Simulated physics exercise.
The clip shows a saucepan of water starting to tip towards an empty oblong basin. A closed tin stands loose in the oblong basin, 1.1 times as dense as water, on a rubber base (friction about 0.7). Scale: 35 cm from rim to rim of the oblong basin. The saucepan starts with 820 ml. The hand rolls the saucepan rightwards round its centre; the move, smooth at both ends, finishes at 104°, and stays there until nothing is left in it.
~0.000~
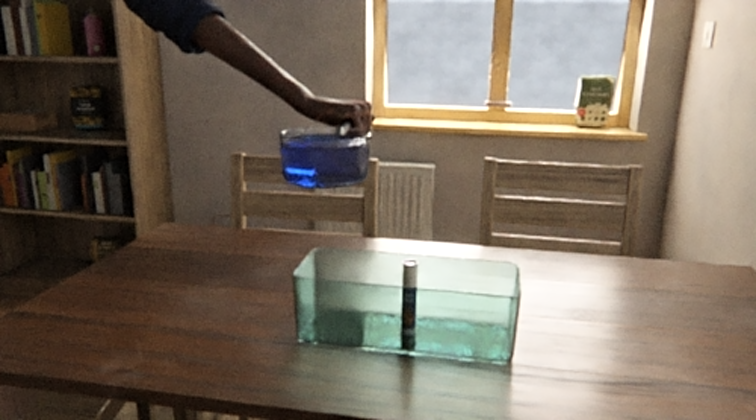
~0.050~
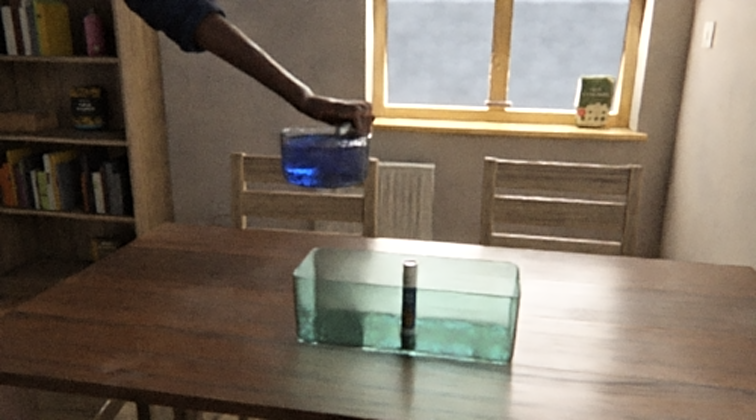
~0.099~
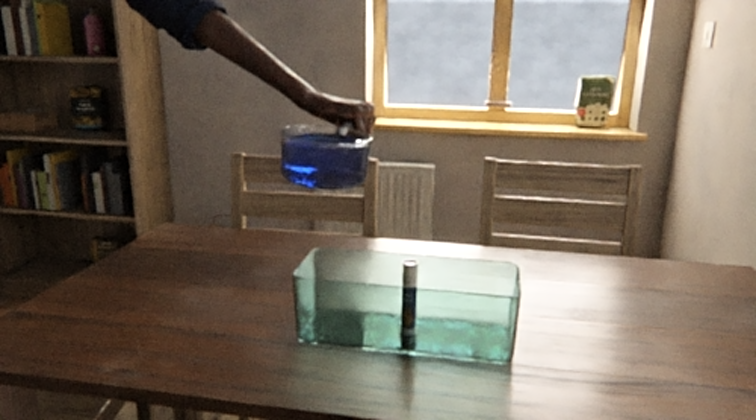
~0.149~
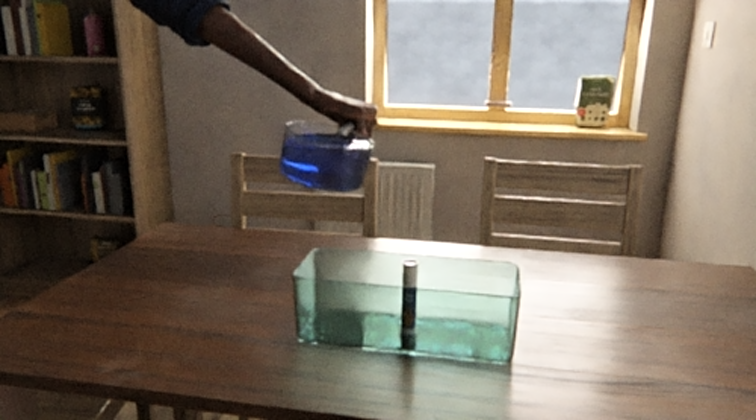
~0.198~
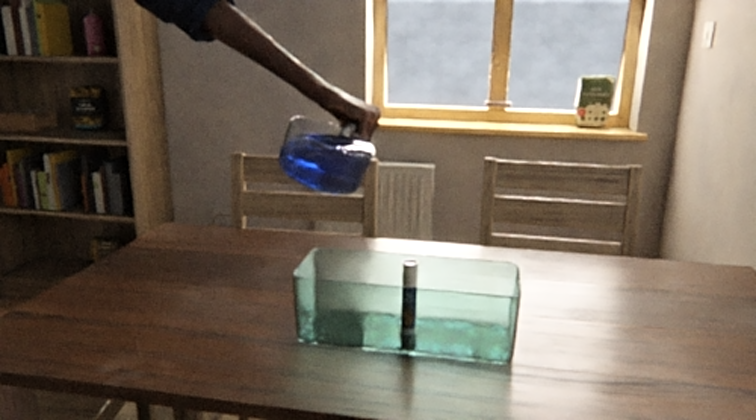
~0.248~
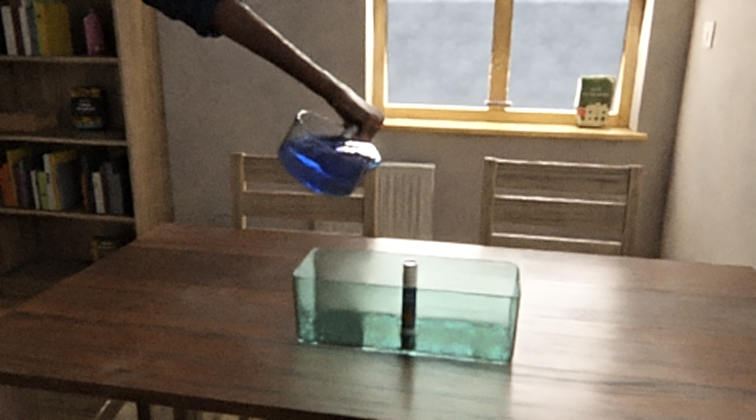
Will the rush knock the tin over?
It falls.
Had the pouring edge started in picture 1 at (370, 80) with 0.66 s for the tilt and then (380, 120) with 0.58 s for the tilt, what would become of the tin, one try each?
First it goes over; then it topples.
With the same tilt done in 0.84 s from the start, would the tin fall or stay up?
Then it topples.
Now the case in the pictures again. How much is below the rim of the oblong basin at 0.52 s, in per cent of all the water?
About 22 per cent.
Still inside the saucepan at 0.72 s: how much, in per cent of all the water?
Near 5 in a hundred.
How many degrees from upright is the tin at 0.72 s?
About 0°.
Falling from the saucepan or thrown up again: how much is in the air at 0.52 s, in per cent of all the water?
Near 52 in a hundred.
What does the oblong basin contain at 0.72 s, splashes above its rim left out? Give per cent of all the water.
Near 86 in a hundred.
By 0.52 s the tilt is 93° and 26 per cent is still to pour; the tin stands where it began.
By 0.72 s the tilt is 104° and 5 per cent is still to pour; the tin stands 1 cm from where it began.
By 0.93 s the tilt is 104° and 0 per cent is still to pour; the tin leans 28°.
By 1.16 s the tilt is 104° and 0 per cent is still to pour; the tin lies on its side.
At rest the tin lies on its side.
